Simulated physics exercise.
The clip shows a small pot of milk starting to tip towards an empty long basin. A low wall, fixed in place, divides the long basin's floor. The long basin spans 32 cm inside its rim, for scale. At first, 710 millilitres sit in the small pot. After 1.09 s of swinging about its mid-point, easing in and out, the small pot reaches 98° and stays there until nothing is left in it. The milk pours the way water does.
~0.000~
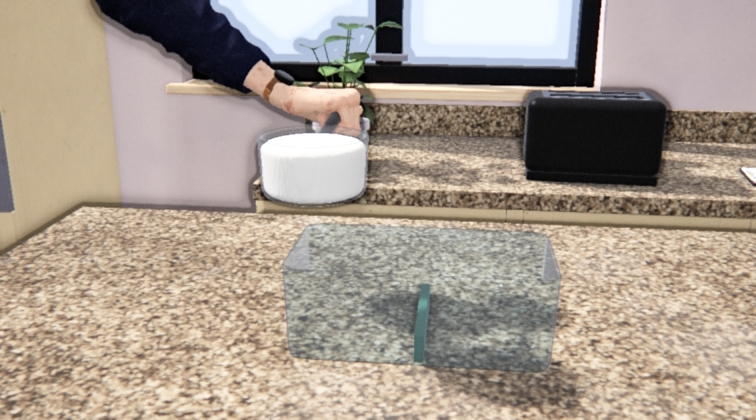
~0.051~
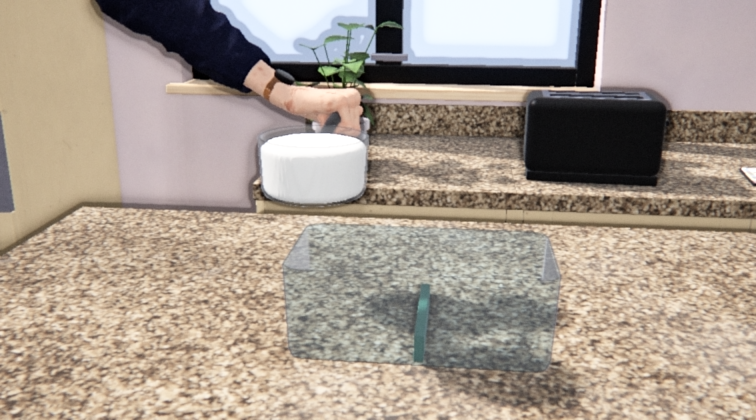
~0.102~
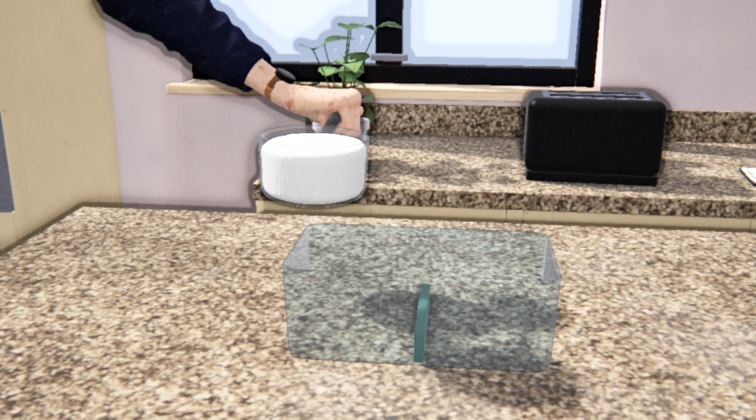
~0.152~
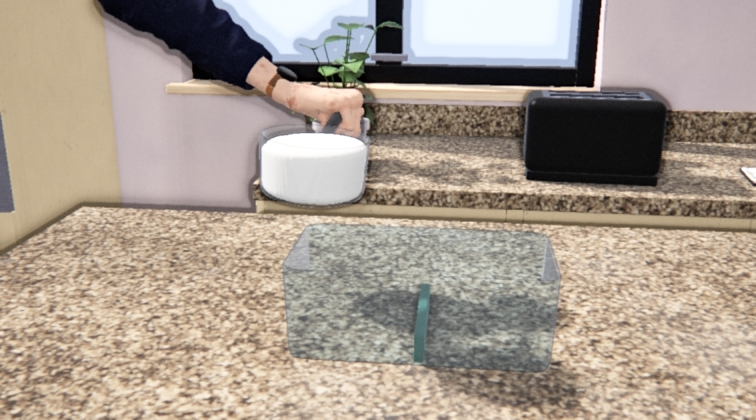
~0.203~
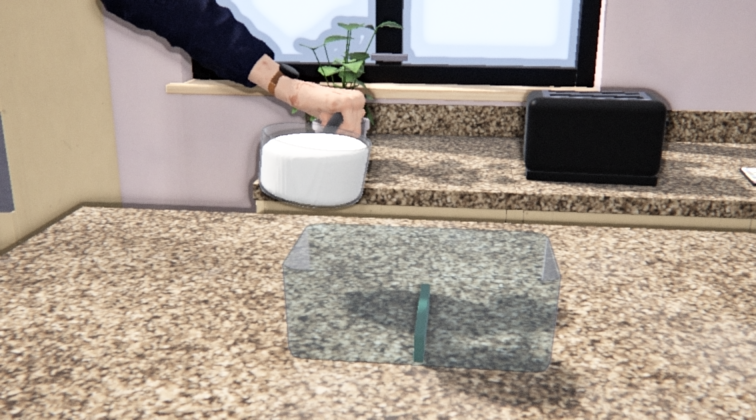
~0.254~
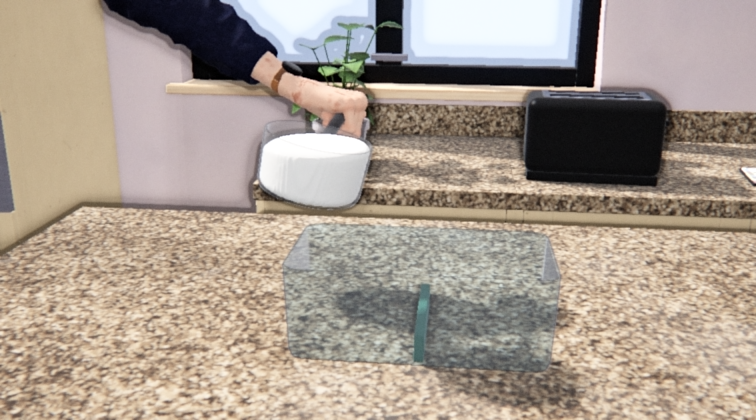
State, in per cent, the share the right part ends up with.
The right part ends up with roughly 44 %.
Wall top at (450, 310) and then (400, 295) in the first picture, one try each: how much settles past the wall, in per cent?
First try about 5 %, second try about 70 %.
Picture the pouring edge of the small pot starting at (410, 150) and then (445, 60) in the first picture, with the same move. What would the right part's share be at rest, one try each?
Result: 85 per cent, then 85 per cent.
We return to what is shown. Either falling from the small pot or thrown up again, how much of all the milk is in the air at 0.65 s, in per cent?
Some 26 per cent.
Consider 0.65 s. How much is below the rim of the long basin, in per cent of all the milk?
Near 16 in a hundred.
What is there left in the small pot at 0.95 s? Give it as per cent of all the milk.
I reckon near 12 per cent still sits there.
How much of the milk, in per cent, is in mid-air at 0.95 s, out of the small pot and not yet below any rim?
Roughly 7 %.
After 0.65 s the tilt is 64° and 58 per cent is still to pour, 9 is left of the wall and 7 right of it.
After 0.95 s the tilt is 94° and 13 per cent is still to pour, 37 is left of the wall and 43 right of it.
After 1.26 s the tilt is 98° and 2 per cent is still to pour, 53 is left of the wall and 44 right of it.
After 1.59 s the tilt is 98° and 0 per cent is still to pour, 55 is left of the wall and 44 right of it.
In the end 55 per cent lies left of the wall, 44 right of it and 1 outside.
